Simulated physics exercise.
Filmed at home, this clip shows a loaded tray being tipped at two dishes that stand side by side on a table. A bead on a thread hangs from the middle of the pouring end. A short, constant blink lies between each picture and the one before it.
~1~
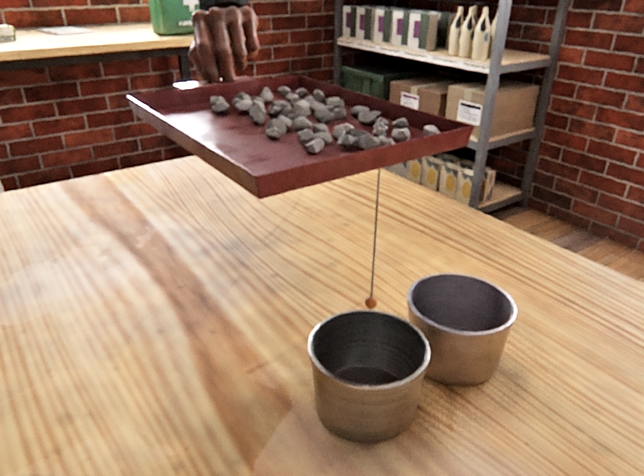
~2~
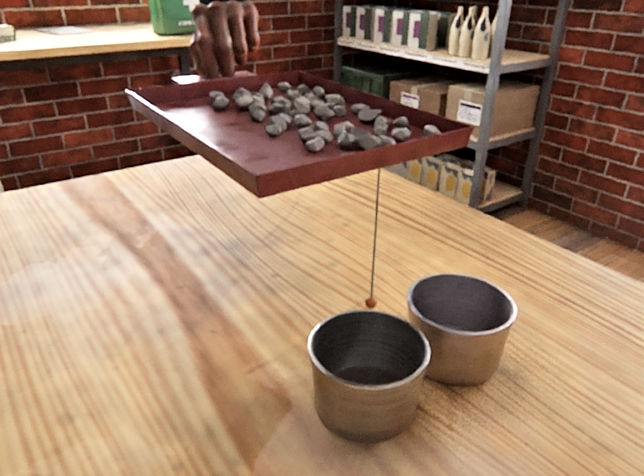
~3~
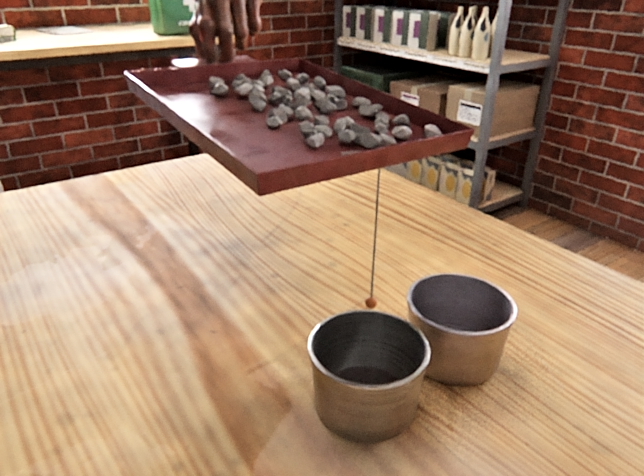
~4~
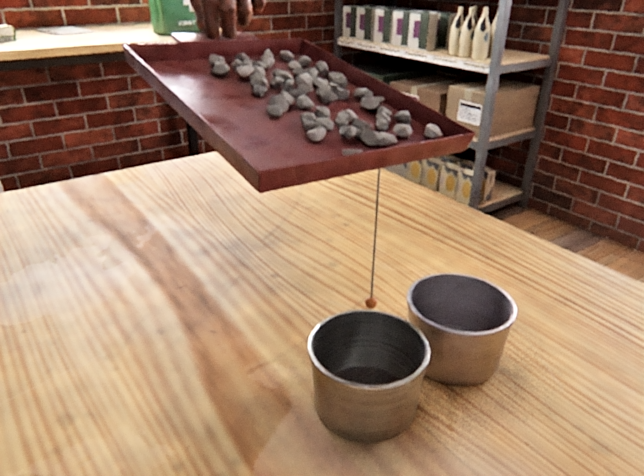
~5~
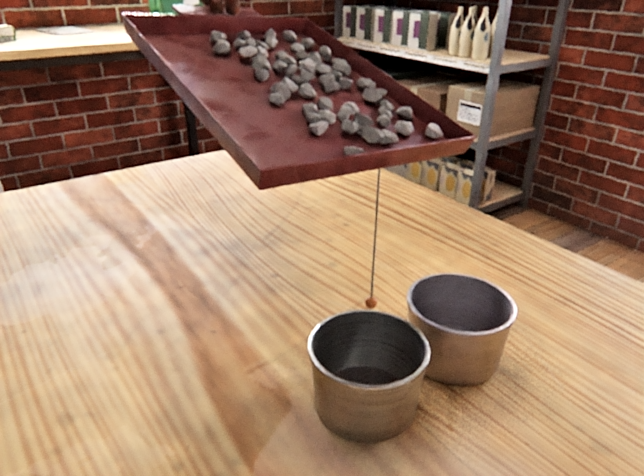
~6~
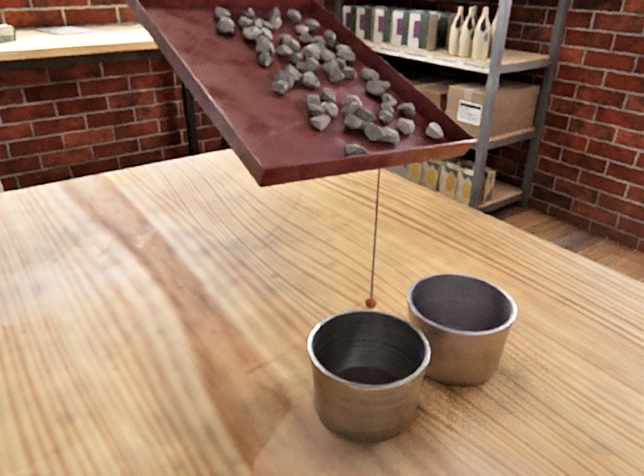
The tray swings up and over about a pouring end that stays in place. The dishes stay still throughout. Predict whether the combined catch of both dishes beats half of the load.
Most likely the lost part will be a minority.
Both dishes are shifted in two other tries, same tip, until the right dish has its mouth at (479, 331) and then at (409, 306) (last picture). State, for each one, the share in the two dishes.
60 per cent the first time, 30 per cent the second time.
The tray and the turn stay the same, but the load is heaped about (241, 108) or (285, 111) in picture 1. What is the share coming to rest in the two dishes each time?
Roughly 60 and 70 percent, in that order.
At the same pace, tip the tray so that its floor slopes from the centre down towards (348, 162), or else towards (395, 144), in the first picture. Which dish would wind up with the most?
In turn: Left; the dish on the right.
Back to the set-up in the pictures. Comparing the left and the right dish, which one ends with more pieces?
The one to the right.
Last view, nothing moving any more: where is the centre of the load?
Roughly at (456, 358).
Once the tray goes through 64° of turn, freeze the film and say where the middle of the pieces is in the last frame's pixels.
Look about (425, 129) in the last picture.
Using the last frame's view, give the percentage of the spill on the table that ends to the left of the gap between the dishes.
Reading: Around 10 %.
Soon, tray tipped steeply; nearly all on the tray; a stray few in the air.
A while on, tray tipped past a quarter turn; about a third on the tray; a stray few in the left dish; about a quarter in the right dish; about a quarter outside both; a small part in the air.
Towards the end, tray tipped past a quarter turn; a small part in the left dish; about two thirds in the right dish; about a third outside both.
Finally, tray tipped past a quarter turn; a small part in the left dish; about two thirds in the right dish; about a third outside both.
